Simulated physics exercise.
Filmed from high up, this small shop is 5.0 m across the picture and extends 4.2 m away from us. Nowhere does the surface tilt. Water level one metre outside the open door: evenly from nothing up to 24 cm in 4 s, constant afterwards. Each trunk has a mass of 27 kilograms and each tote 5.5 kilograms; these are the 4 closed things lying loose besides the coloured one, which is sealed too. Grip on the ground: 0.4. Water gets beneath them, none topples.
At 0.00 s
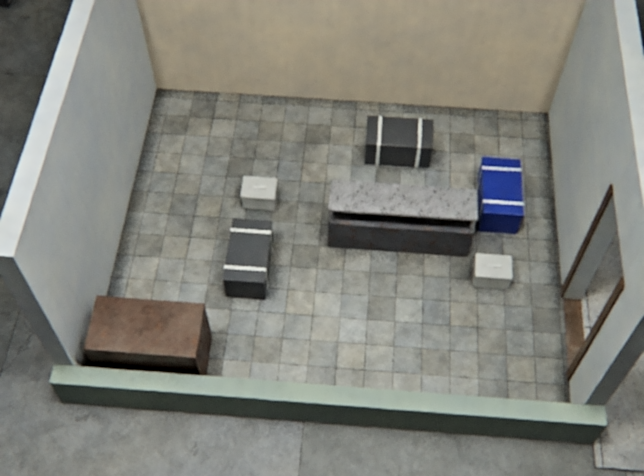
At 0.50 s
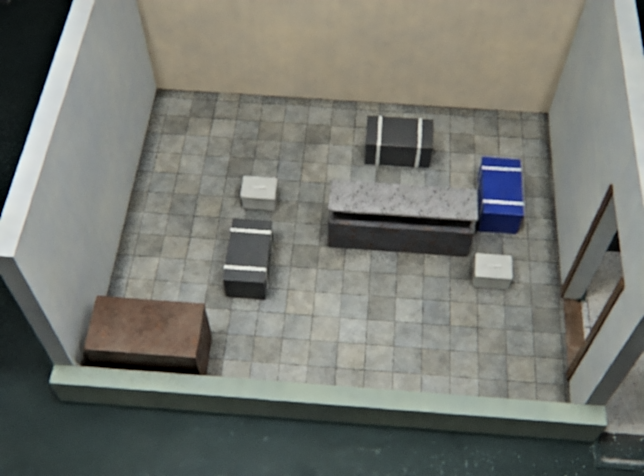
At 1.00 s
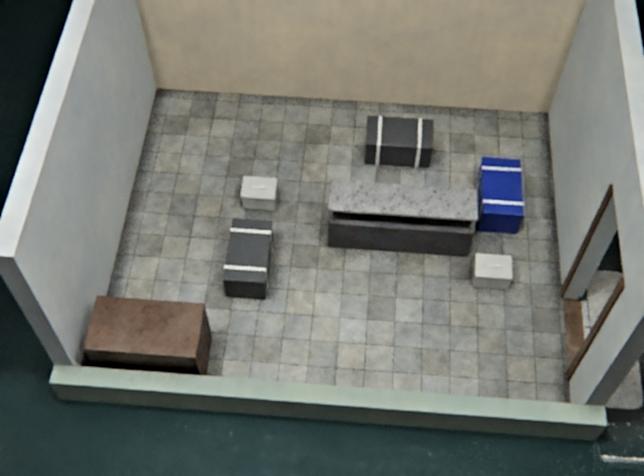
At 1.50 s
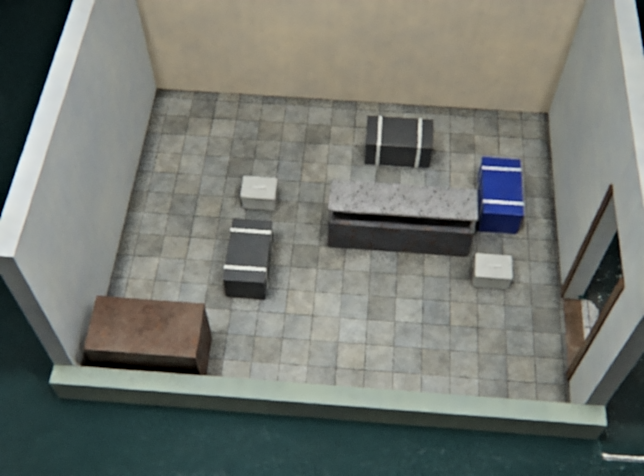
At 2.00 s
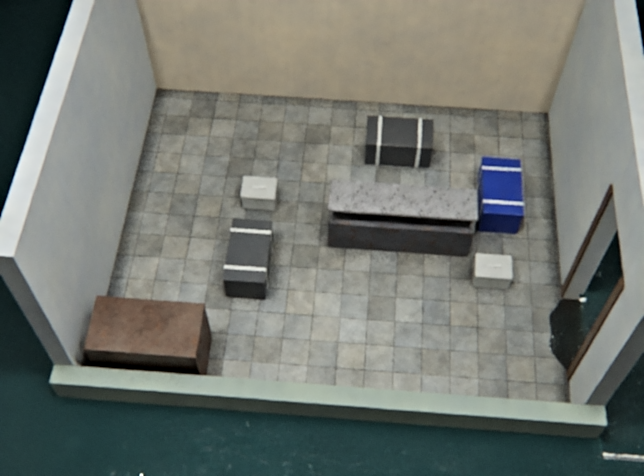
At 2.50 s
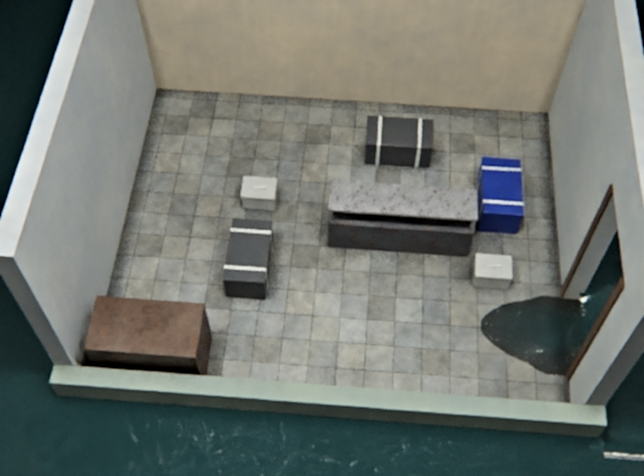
Dark water rises around the small shop, then spreads through the doorway onto the tiles.
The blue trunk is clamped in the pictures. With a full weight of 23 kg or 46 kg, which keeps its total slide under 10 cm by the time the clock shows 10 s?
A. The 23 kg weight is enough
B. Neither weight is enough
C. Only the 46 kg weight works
The 23 kg weight is enough.
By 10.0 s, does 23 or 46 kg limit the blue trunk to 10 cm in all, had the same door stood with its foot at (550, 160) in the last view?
Under that setup, the heavy option is needed.
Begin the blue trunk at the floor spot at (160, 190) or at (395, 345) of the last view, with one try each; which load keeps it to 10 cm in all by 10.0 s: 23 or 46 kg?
Log: Try 1 the heavier pick is required; try 2 neither pick works.
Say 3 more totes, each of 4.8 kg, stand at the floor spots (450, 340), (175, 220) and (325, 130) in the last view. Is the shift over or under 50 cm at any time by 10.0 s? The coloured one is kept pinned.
Listed in turn, they go over the bar, over the bar, beneath the bar.
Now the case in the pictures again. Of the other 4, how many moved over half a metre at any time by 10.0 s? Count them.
3.
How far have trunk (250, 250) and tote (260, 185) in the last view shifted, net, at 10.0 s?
200 cm and 50 cm respectively.
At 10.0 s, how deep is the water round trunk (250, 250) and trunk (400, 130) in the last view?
Around 9 cm and 2 cm.
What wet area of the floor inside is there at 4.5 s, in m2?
6.0 m2.
After 3.5 s the blue trunk would be 0 cm from its start with 23 kg and 0 cm from its start with 46 kg; 0 cm of water round it then.
After 4.5 s the blue trunk would be 0 cm from its start with 23 kg and 0 cm from its start with 46 kg; 1 cm of water round it then.
After 7.0 s the blue trunk would be 0 cm from its start with 23 kg and 0 cm from its start with 46 kg; 2 cm of water round it then.
After 10.0 s the blue trunk would be 0 cm from its start with 23 kg and 0 cm from its start with 46 kg; 2 cm of water round it then.
